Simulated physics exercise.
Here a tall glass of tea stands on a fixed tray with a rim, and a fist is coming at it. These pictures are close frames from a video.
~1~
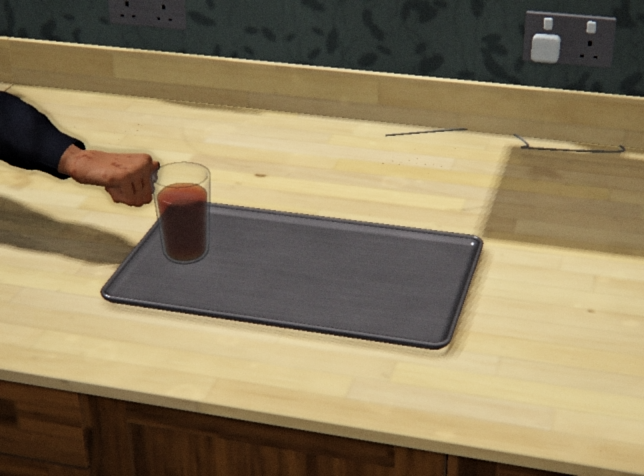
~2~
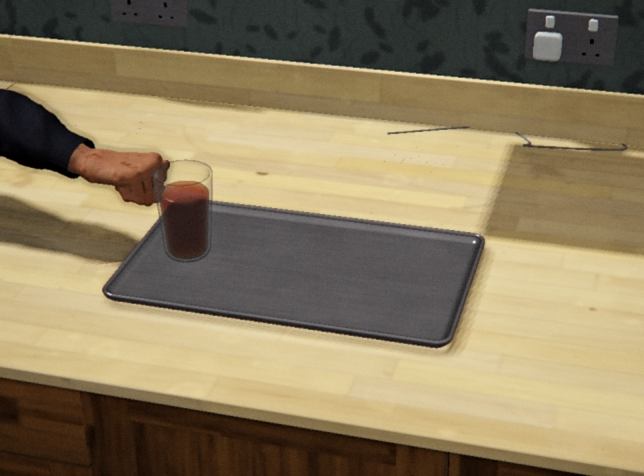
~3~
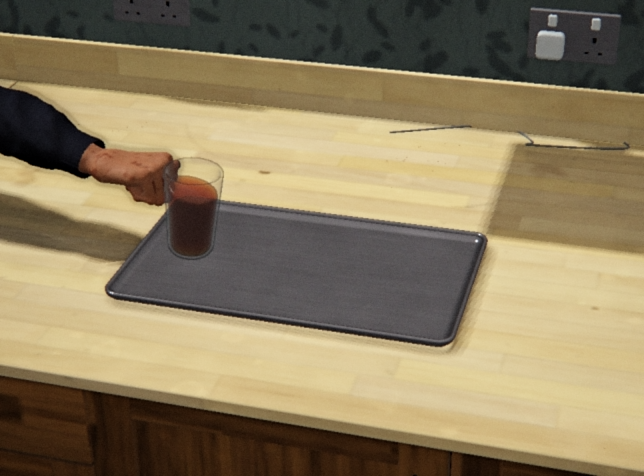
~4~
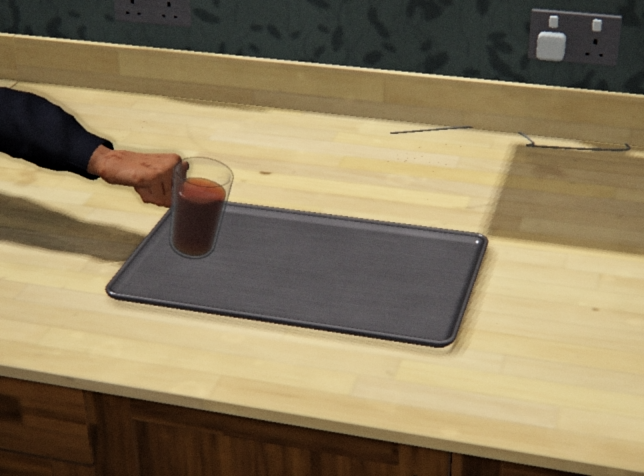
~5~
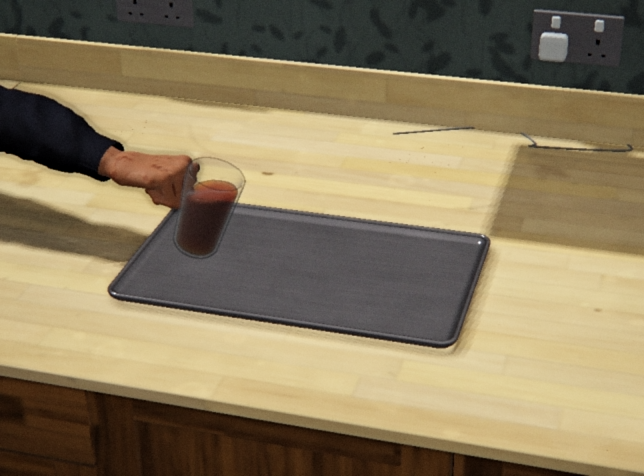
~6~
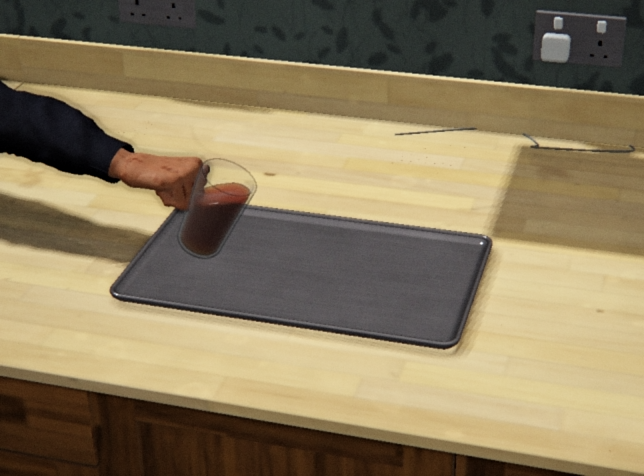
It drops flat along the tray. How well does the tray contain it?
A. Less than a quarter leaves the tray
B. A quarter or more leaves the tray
A quarter or more leaves the tray (B).
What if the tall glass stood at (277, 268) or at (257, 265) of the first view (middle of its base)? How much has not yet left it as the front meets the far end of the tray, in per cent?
Close to 75 in a hundred, and close to 70 in a hundred.
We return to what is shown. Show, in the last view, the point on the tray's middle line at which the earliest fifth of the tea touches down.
Close to (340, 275).
A moment on, the tall glass is falling and 100 per cent is in the glass, 0 on the tray and 0 above or beyond its rim.
Next, the tall glass lies on its side and 88 per cent is in the glass, 2 on the tray and 10 above or beyond its rim.
Then the tall glass lies on its side and 47 per cent is in the glass, 43 on the tray and 10 above or beyond its rim.
Later the tall glass lies on its side and 22 per cent is in the glass, 45 on the tray and 33 above or beyond its rim.
Finally, 56 per cent is held by tray and glass, 44 is off the tray.
